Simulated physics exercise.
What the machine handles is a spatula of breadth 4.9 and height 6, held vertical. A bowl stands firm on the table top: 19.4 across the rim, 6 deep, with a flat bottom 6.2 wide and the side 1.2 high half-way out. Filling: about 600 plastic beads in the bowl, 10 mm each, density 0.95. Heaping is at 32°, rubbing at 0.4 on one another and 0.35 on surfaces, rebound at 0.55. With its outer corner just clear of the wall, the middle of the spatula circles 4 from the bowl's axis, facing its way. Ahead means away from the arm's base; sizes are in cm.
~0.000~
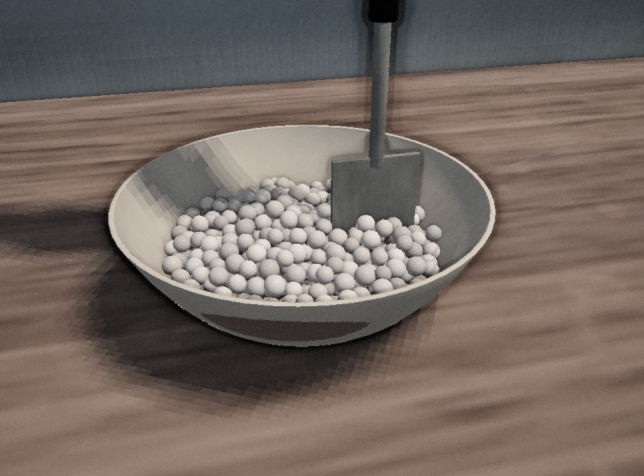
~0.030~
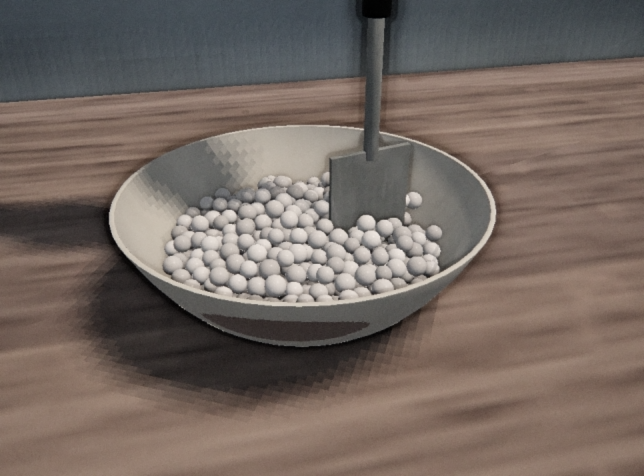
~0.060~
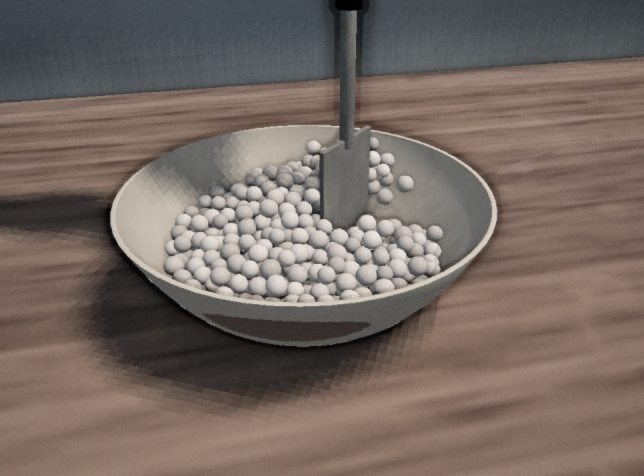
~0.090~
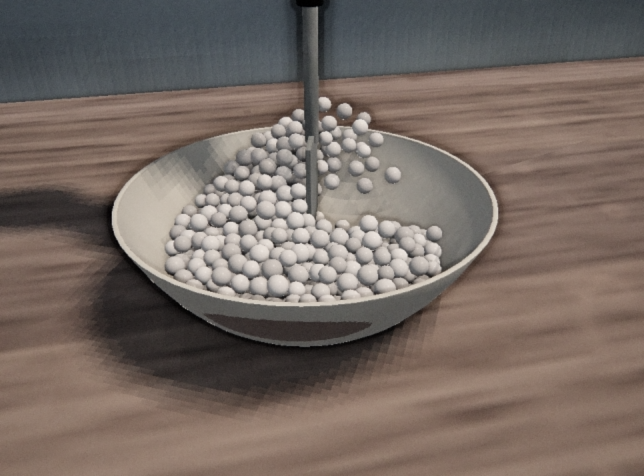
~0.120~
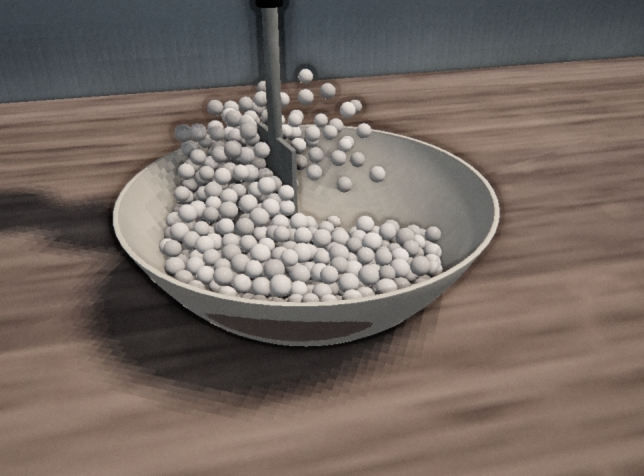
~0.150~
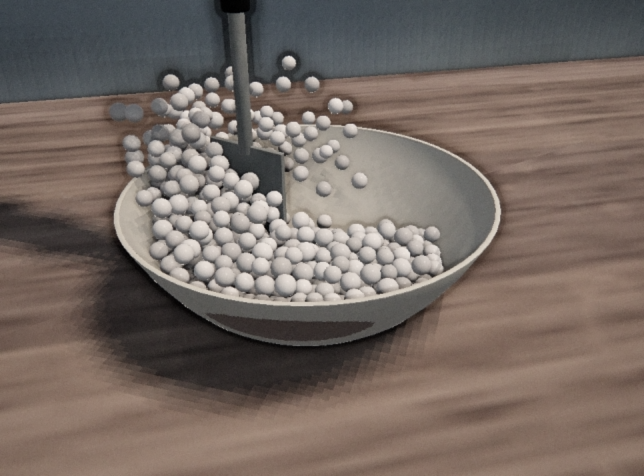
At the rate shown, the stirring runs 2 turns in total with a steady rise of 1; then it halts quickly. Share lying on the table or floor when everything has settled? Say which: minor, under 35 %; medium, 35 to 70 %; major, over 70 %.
That would be a medium share.
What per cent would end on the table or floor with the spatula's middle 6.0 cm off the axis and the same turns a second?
In that case roughly 5 per cent.
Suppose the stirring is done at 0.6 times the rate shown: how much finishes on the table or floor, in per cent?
That gives about 20 percent.
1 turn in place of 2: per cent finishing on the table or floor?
About 35 per cent.
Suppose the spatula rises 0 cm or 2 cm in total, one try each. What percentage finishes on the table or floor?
Trial one: Roughly 55 %; trial two: Roughly 40 %.
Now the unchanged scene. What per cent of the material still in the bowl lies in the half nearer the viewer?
About 50 per cent.
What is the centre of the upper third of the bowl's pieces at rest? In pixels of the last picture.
Roughly pixel (312, 254).
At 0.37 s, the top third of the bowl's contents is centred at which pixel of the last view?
Roughly pixel (414, 186).
After 0.37 s, 1° round, highest piece 13 above the table; 416 in the bowl, 94 on the table or floor, 92 in flight or on the tool.
After 0.58 s, 226° round, highest piece 9 above the table; 341 in the bowl, 242 on the table or floor, 19 in flight or on the tool.
After 0.89 s, 0° round, highest piece 4 above the table; 337 in the bowl, 265 on the table or floor.
After 1.59 s, 0° round, highest piece 4 above the table; 337 in the bowl, 265 on the table or floor.
In the end, 337 in the bowl, 265 on the table or floor. That is 44 % on the table or floor.
